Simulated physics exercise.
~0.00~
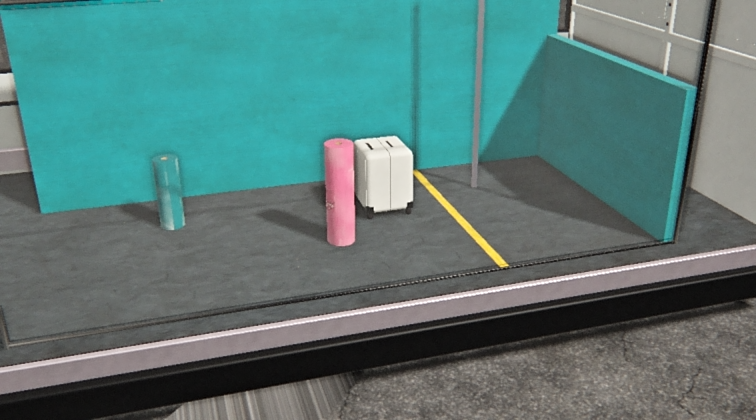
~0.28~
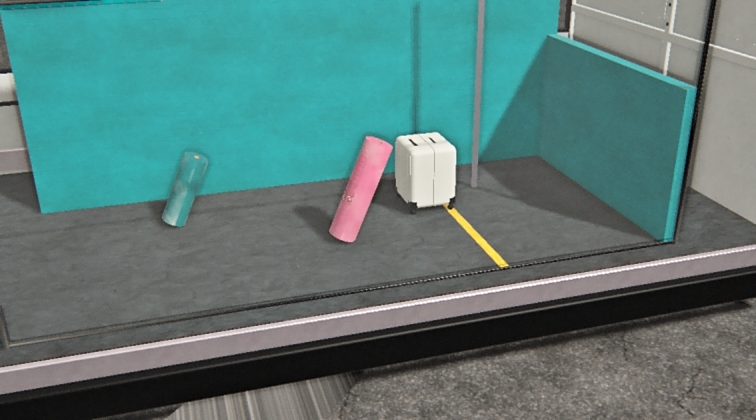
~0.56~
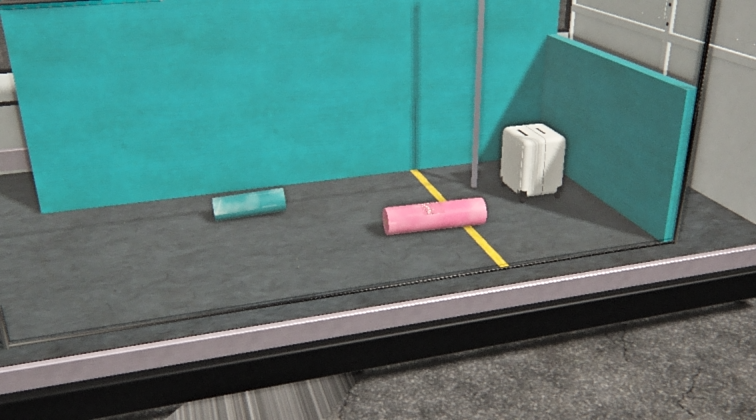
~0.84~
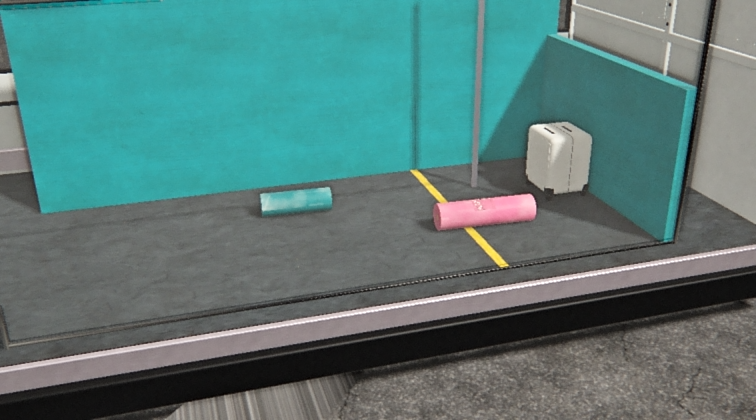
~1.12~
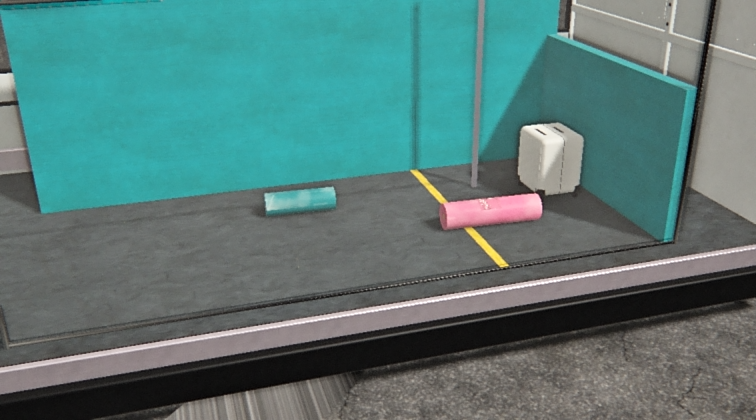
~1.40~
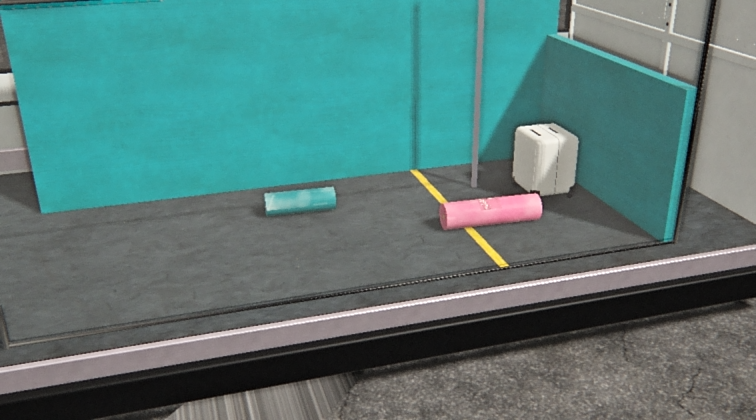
White case rolling right and easing back left, as pink and teal rolls topple and slide right, only pink crossing the yellow line.
